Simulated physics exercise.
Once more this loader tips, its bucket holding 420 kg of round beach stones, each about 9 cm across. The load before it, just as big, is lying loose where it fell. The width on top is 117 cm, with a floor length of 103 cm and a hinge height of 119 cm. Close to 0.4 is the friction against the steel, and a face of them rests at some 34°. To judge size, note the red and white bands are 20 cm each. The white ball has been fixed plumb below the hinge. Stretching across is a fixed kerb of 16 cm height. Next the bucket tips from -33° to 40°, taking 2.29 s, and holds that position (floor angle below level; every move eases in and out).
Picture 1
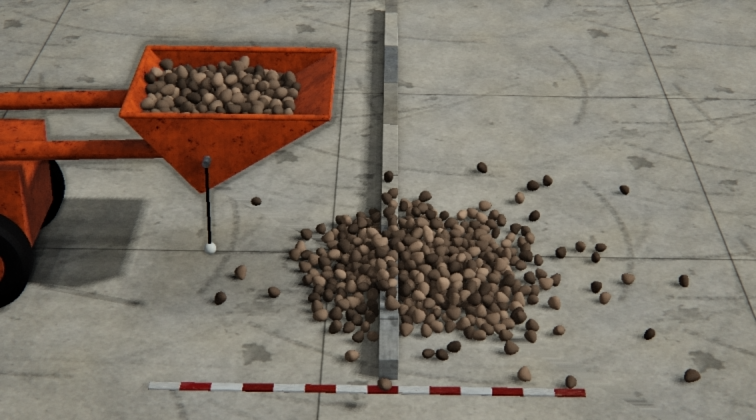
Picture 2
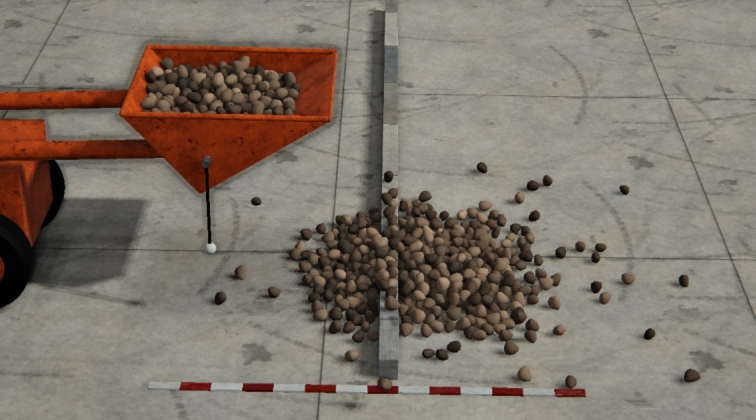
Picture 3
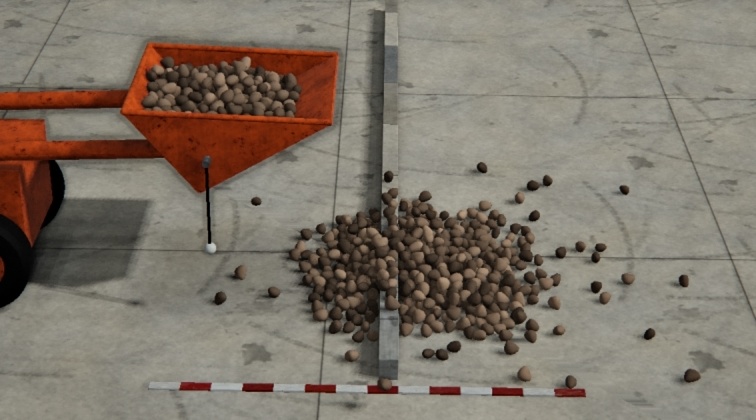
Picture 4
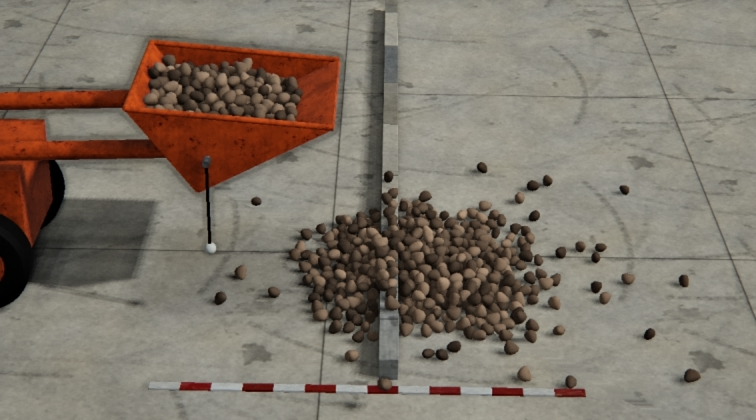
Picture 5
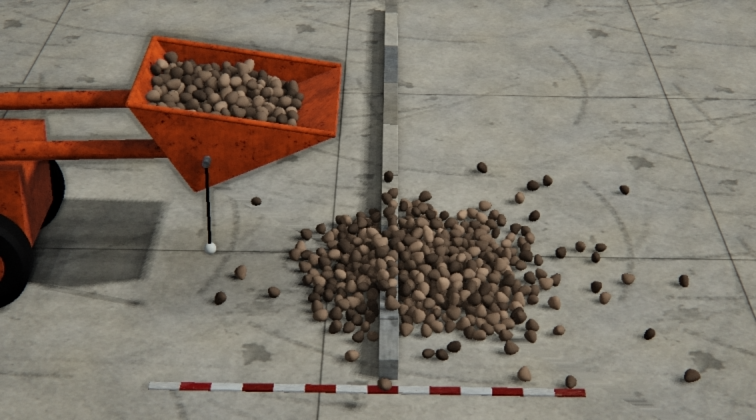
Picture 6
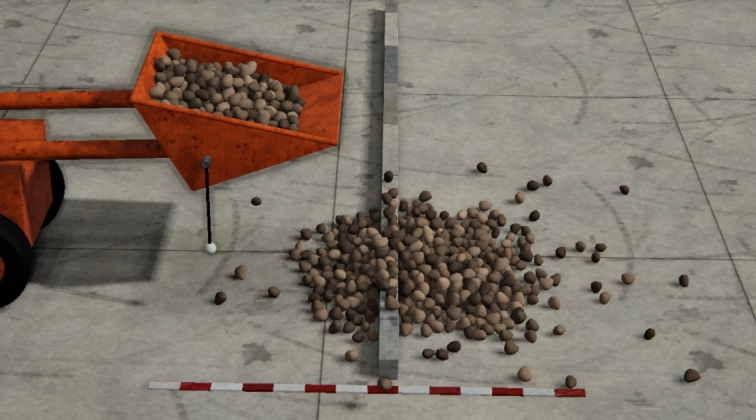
A pale concrete floor with dark seams and scuff marks is seen from above at a fixed angle. An orange loader at left holds a bucket of brown and grey stones, while a loose pile of similar stones lies across a narrow grey kerb, behind a red and white striped bar. The bucket tilts slightly and gradually, its right edge dipping, and the stones inside barely shift.
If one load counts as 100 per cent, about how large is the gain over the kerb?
Around 9 per cent.
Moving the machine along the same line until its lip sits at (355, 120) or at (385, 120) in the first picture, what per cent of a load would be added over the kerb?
I'd guess close to 30 per cent first and close to 65 per cent second.
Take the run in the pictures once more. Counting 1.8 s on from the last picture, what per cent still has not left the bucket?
About 10 per cent.
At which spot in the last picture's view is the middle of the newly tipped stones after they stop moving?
Their centre ends up near (338, 257).
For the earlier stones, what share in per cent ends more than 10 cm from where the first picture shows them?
I'd say roughly 10 per cent of them.
Then, 1.1 s after the last picture the floor is at 29°; in per cent of one load, 93 in the bucket, 40 on this side of the kerb, 67 over the kerb; the foremost stones are at (634, 280).
Then, 1.8 s after the last picture the floor is at 40°; in per cent of one load, 12 in the bucket, 117 on this side of the kerb, 71 over the kerb; the foremost stones are at (634, 280).
Then, 2.1 s after the last picture the floor is at 40°; in per cent of one load, 0 in the bucket, 125 on this side of the kerb, 75 over the kerb; the foremost stones are at (634, 280).
Then, 4.9 s after the last picture the floor is at 40°; in per cent of one load, 0 in the bucket, 124 on this side of the kerb, 76 over the kerb; the foremost stones are at (634, 280). Net gain over the kerb, 9.
